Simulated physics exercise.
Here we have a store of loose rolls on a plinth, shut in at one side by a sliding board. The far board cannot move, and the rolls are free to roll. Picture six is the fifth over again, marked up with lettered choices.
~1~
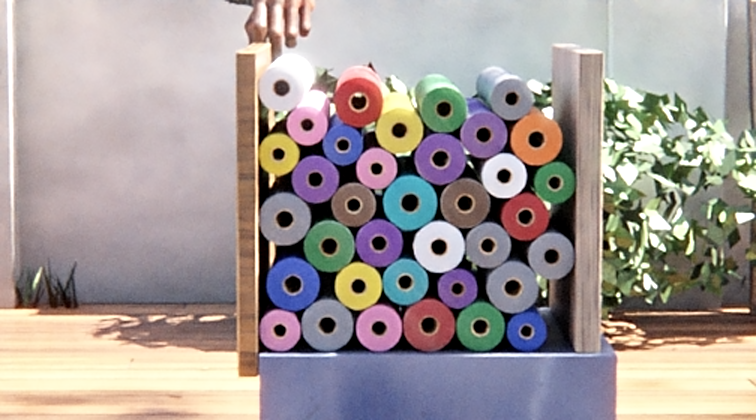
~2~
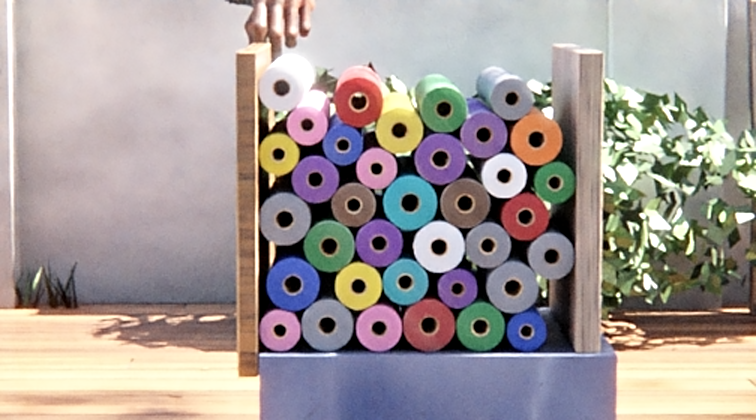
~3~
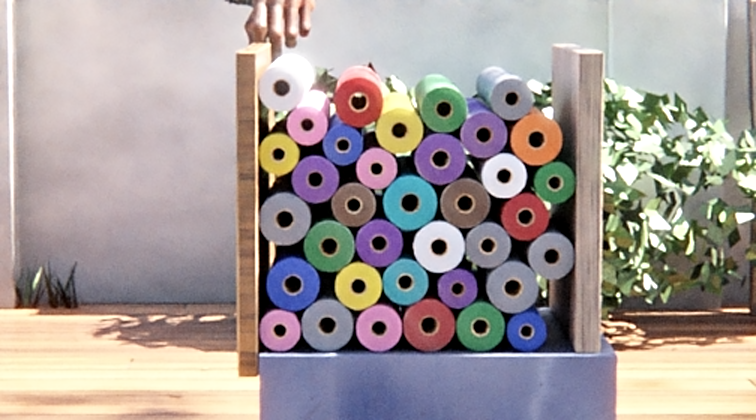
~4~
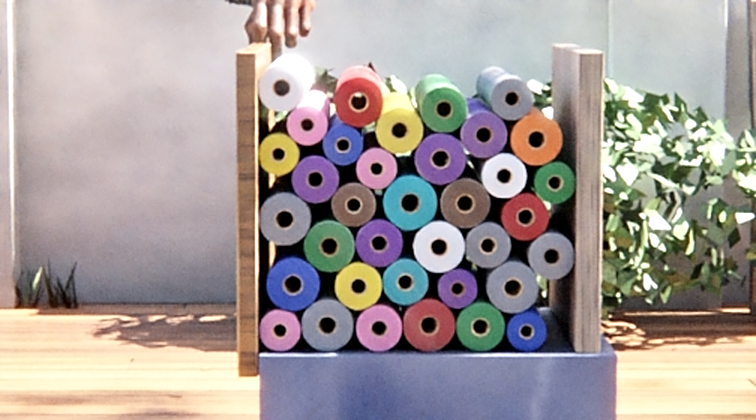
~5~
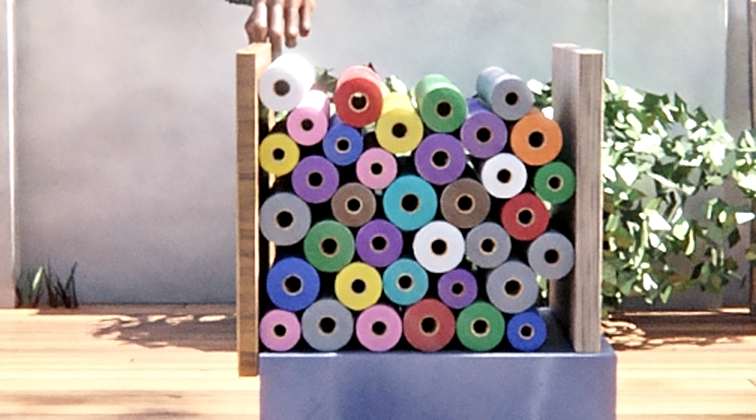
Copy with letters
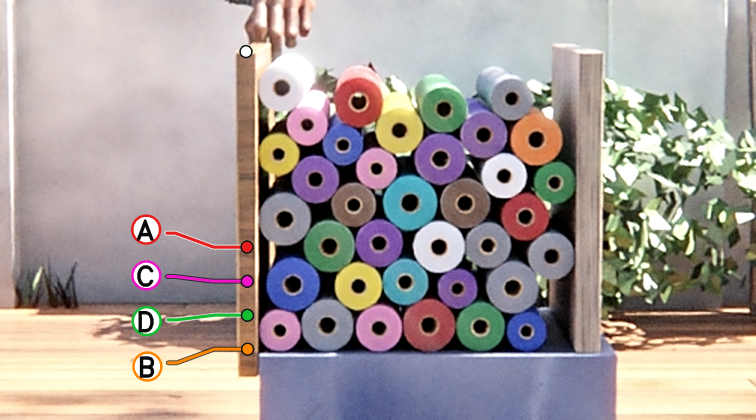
A hand hung above the left board and barely moved, while the colourful rolls stacked between two upright boards on a blue base stayed still, with leafy greenery to the right.
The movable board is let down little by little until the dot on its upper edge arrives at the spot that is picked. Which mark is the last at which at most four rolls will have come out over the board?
Mark A is as low as it can go.
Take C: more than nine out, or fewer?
It loses fewer than nine.
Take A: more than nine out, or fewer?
Fewer than nine.
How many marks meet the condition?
One of them.
On the marked copy, A at (247, 247); B at (248, 349); C at (247, 281); D at (247, 315); the white dot at (246, 52).
Taking A. A third of the way, top of the board (257, 137).
Two thirds of the way, top of the board (258, 234).
When it is over, top of the board (258, 246), three out over the board.
As for the rest, B more than four out over the board; C more than four out over the board; D more than four out over the board.
